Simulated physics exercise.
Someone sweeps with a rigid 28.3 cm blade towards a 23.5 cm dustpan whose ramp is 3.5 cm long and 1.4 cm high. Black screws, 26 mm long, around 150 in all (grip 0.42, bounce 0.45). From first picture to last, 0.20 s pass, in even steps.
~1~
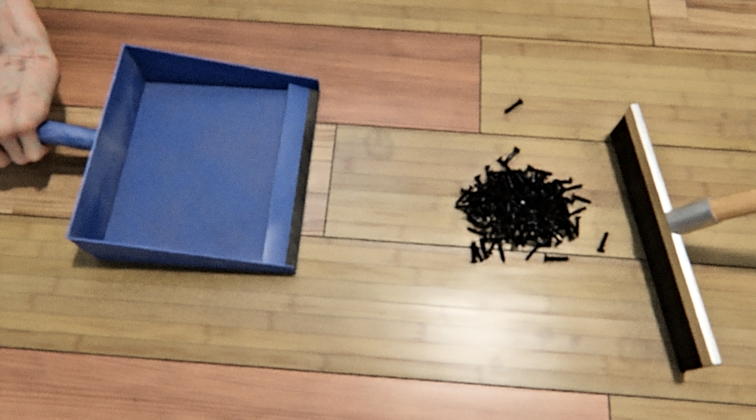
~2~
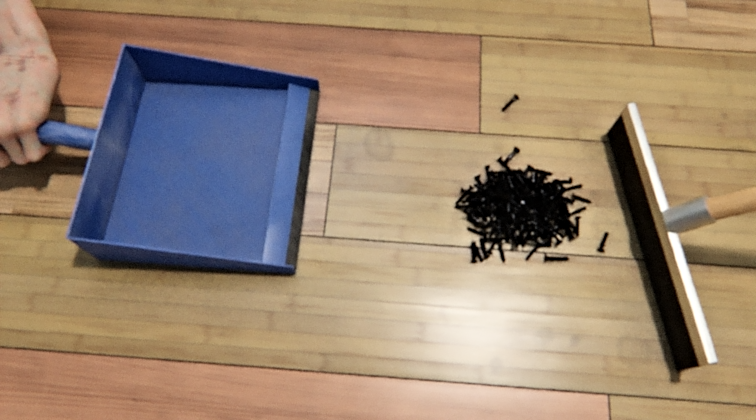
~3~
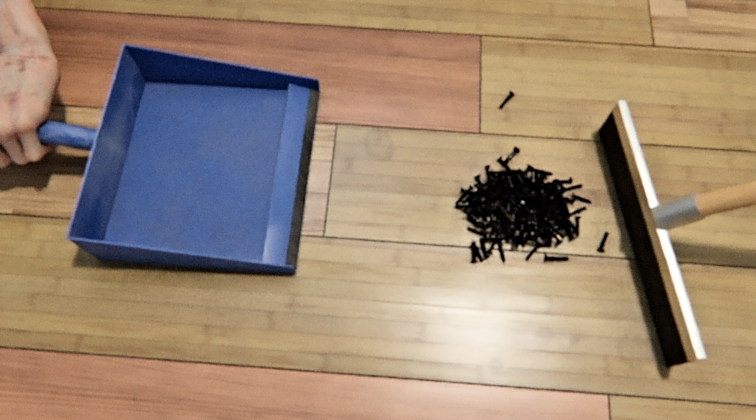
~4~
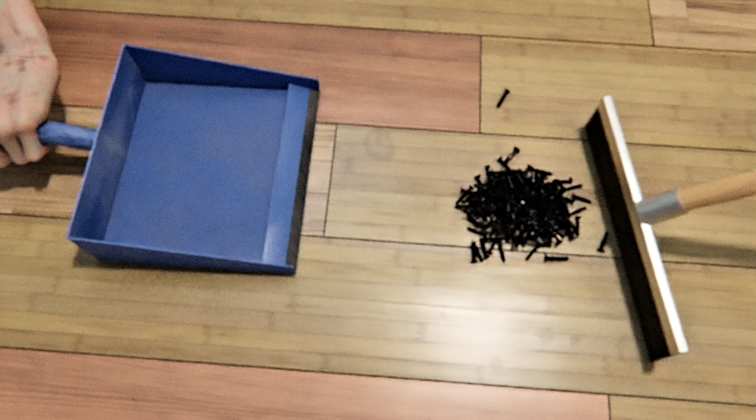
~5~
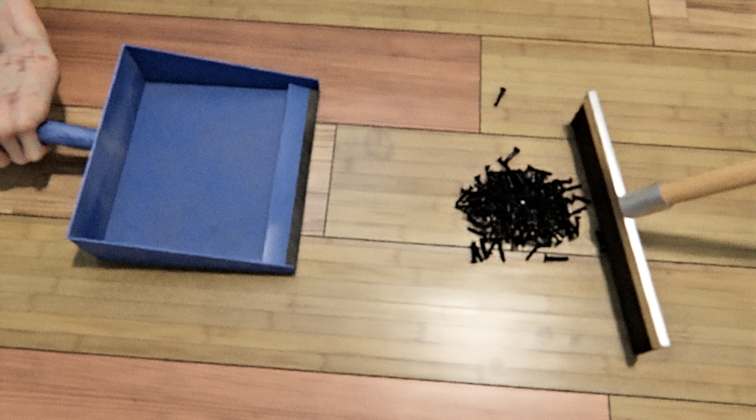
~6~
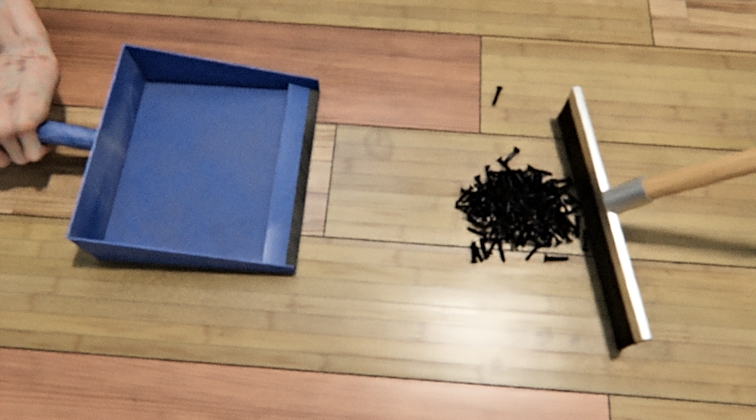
The footage shows a hand holding a blue dustpan still on a wooden floor while a broom-like blade slides a short way left to the edge of a black screw pile, and a stray screw above turns slightly, untouched.
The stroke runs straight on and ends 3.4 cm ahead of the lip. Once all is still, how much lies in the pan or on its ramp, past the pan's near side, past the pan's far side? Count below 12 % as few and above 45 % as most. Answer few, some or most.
Pan few, near side few, far side few.
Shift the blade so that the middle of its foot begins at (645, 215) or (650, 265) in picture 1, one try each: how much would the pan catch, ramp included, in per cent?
About 0 and 5 per cent.
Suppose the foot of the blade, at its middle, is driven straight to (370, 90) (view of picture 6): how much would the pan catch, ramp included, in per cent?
Some 0 per cent.
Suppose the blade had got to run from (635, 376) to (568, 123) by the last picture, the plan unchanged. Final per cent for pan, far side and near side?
Pan 15, far 0, near 25.
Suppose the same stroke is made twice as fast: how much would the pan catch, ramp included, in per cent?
Then about 20 per cent.
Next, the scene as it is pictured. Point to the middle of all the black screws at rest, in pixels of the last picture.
Near (338, 178).
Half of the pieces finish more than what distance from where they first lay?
Roughly 22 cm.
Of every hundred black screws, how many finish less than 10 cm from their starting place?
Roughly 0 per cent.
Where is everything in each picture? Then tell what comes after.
The first frame shows blade from (709, 362) to (631, 113), moved 0.0 cm, 0 of the pieces shifted so far; middle of the pieces at (524, 200); pan at (199, 169).
The second frame shows blade from (706, 360) to (628, 112), moved 0.4 cm, 1 of the pieces shifted so far; middle of the pieces at (524, 200).
The third frame shows blade from (694, 356) to (618, 109), moved 1.4 cm, 1 of the pieces shifted so far; middle of the pieces at (524, 200).
The fourth frame shows blade from (677, 350) to (604, 104), moved 3.1 cm, 1 of the pieces shifted so far; middle of the pieces at (524, 200).
The fifth frame shows blade from (659, 344) to (589, 100), moved 4.8 cm, 1 of the pieces shifted so far; middle of the pieces at (524, 200).
The sixth frame shows blade from (641, 337) to (574, 95), moved 6.5 cm, 9 of the pieces shifted so far; middle of the pieces at (524, 200); pan at (199, 169).
Then, 0.31 s after the last picture, middle of the blade 20 cm from the lip; 0 % over the lip, far side 0 %, near side 0 %.
Then, 0.53 s after the last picture, middle of the blade 11 cm from the lip; 0 % over the lip, far side 0 %, near side 0 %.
Then, 0.85 s after the last picture, middle of the blade 6 cm from the lip; 0 % over the lip, far side 0 %, near side 5 %.
In the end, pan 0 %, near side 5 %, far side 0 %, in front of the lip or behind the blade 95 %.
